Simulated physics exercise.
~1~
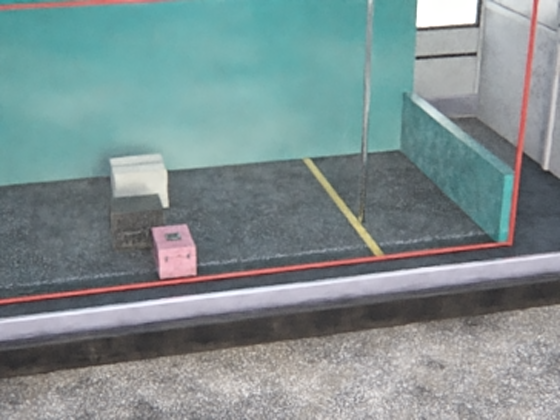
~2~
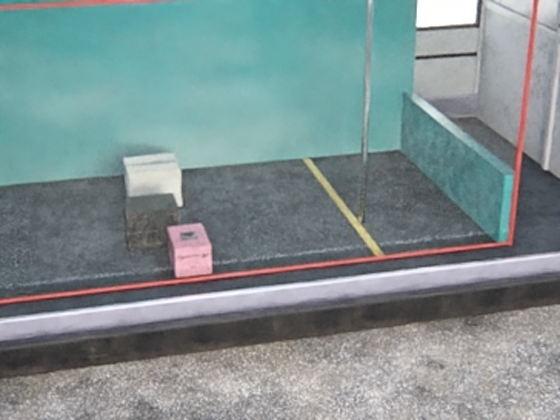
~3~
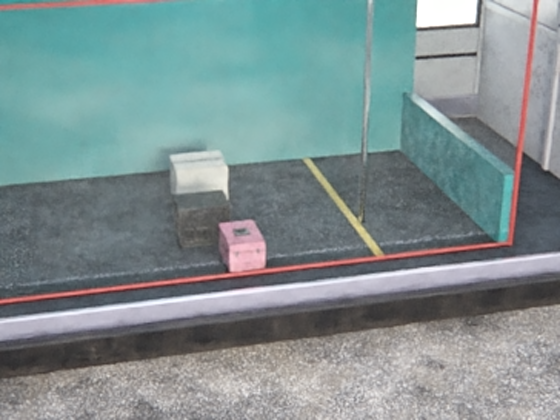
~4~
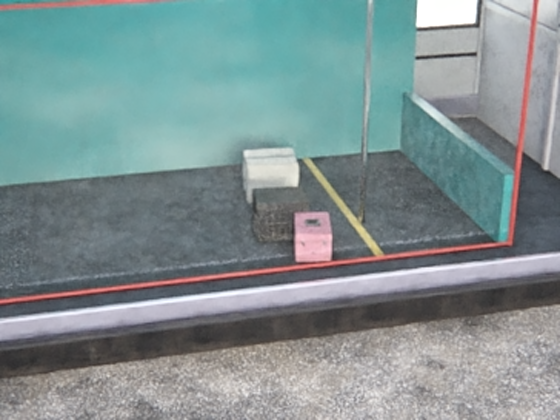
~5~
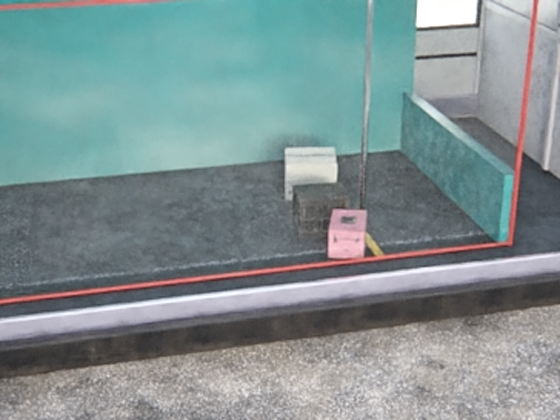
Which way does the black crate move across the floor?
The black crate slides to the right, along with the white carton and the pink toolbox.
